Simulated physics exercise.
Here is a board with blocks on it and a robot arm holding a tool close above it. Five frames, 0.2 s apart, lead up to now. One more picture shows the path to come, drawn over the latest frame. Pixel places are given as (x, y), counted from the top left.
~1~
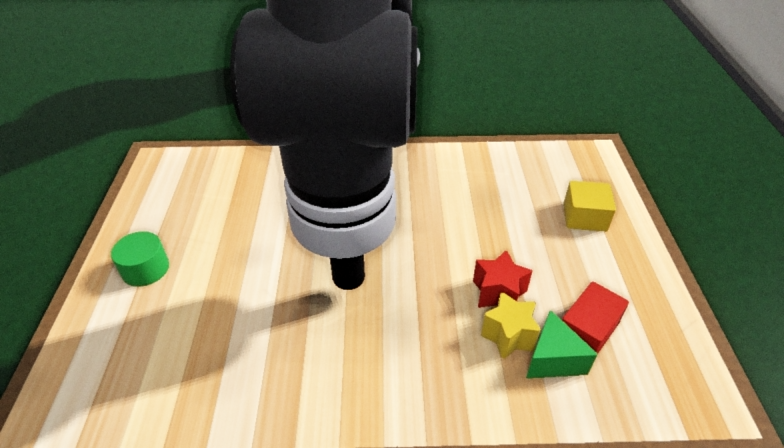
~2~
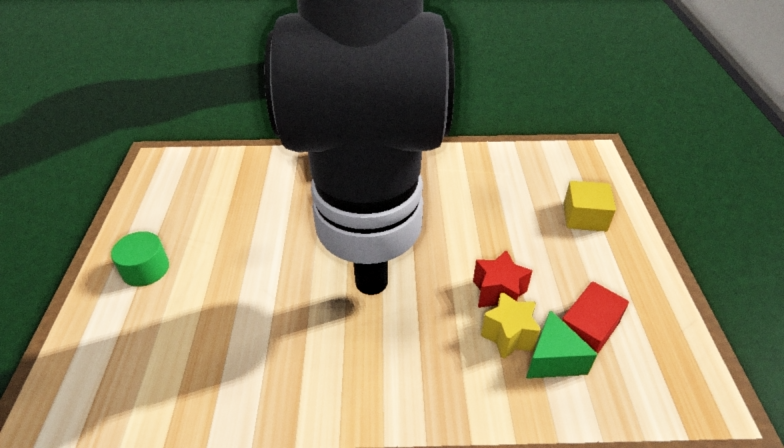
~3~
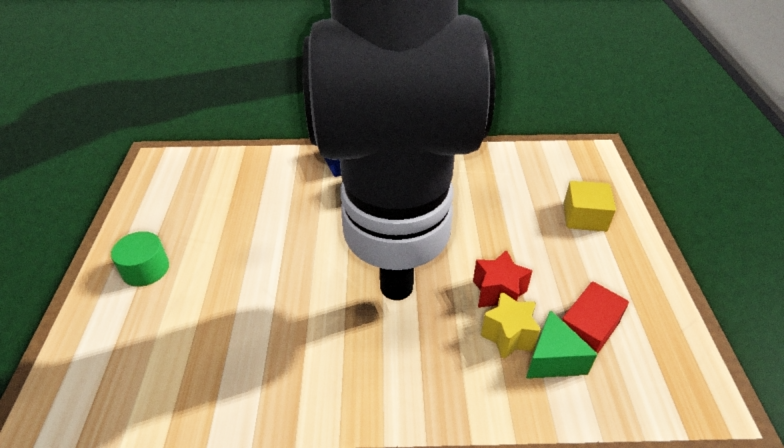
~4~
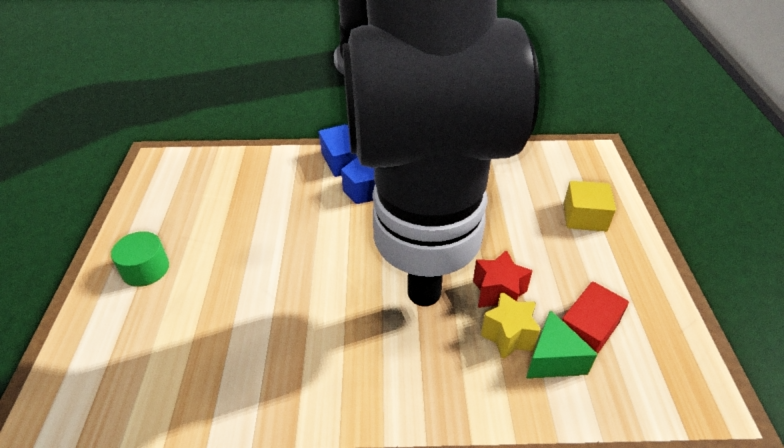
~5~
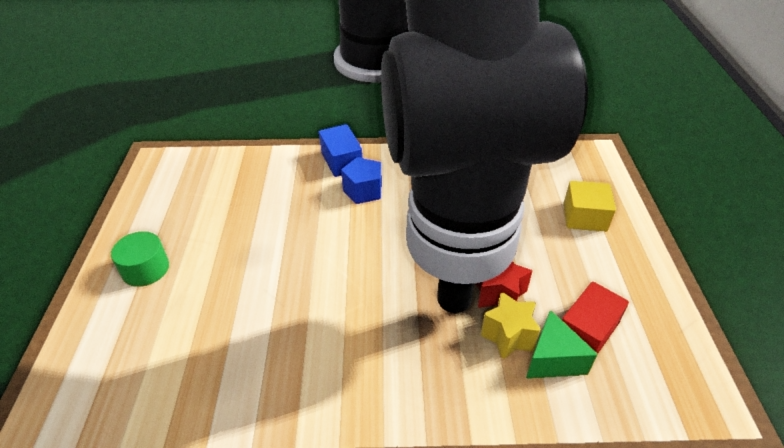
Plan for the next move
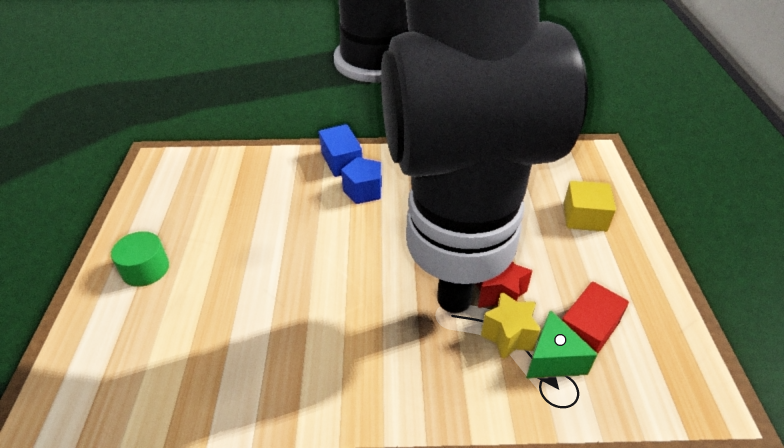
Black robot arm moving right above a wooden board of coloured blocks, uncovering blue blocks and partly covering a red star.
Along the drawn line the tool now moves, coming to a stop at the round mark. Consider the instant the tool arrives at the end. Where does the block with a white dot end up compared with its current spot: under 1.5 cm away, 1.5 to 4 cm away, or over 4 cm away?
It is going to finish beyond 4 cm from where it is now.
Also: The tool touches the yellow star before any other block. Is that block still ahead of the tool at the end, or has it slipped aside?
It holds its place in front.
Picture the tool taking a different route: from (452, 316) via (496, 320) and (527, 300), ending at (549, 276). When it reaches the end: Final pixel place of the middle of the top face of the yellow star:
(538, 318)
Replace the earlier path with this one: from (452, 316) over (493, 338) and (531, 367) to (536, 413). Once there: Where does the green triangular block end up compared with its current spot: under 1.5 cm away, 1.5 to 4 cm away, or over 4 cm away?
Once the path is done, the green triangular block lies more than 4 cm from its present place.
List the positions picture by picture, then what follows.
The first frame shows lower end of the tool (349, 279), tops of blocks, red star (503, 271), yellow star (514, 315), green triangular block (560, 340), red rectangular block (597, 309).
The second frame shows tool (372, 284), blocks as before.
The third frame shows tool (397, 289), blocks as before.
The fourth frame shows tool (424, 295), blocks as before.
The fifth frame shows tool (454, 301), red star partly hidden, yellow star (514, 315), green triangular block (560, 340), red rectangular block (597, 309).
The drawn path runs from (452, 316) via (495, 325) and (529, 353), ending at (559, 390); the dot is on the green triangular block.
What follows on the original path. One third of the way, tool (498, 311); yellow star (531, 324); green triangular block (577, 350).
Two thirds of the way, tool (534, 339); yellow star (569, 356); green triangular block (618, 375), turned 20° anticlockwise; red rectangular block (607, 314), turned 25° anticlockwise.
At the end, tool (565, 376); red star not moved; yellow star (606, 392); green triangular block (654, 391), turned 25° anticlockwise; red rectangular block (607, 314), turned 25° anticlockwise.
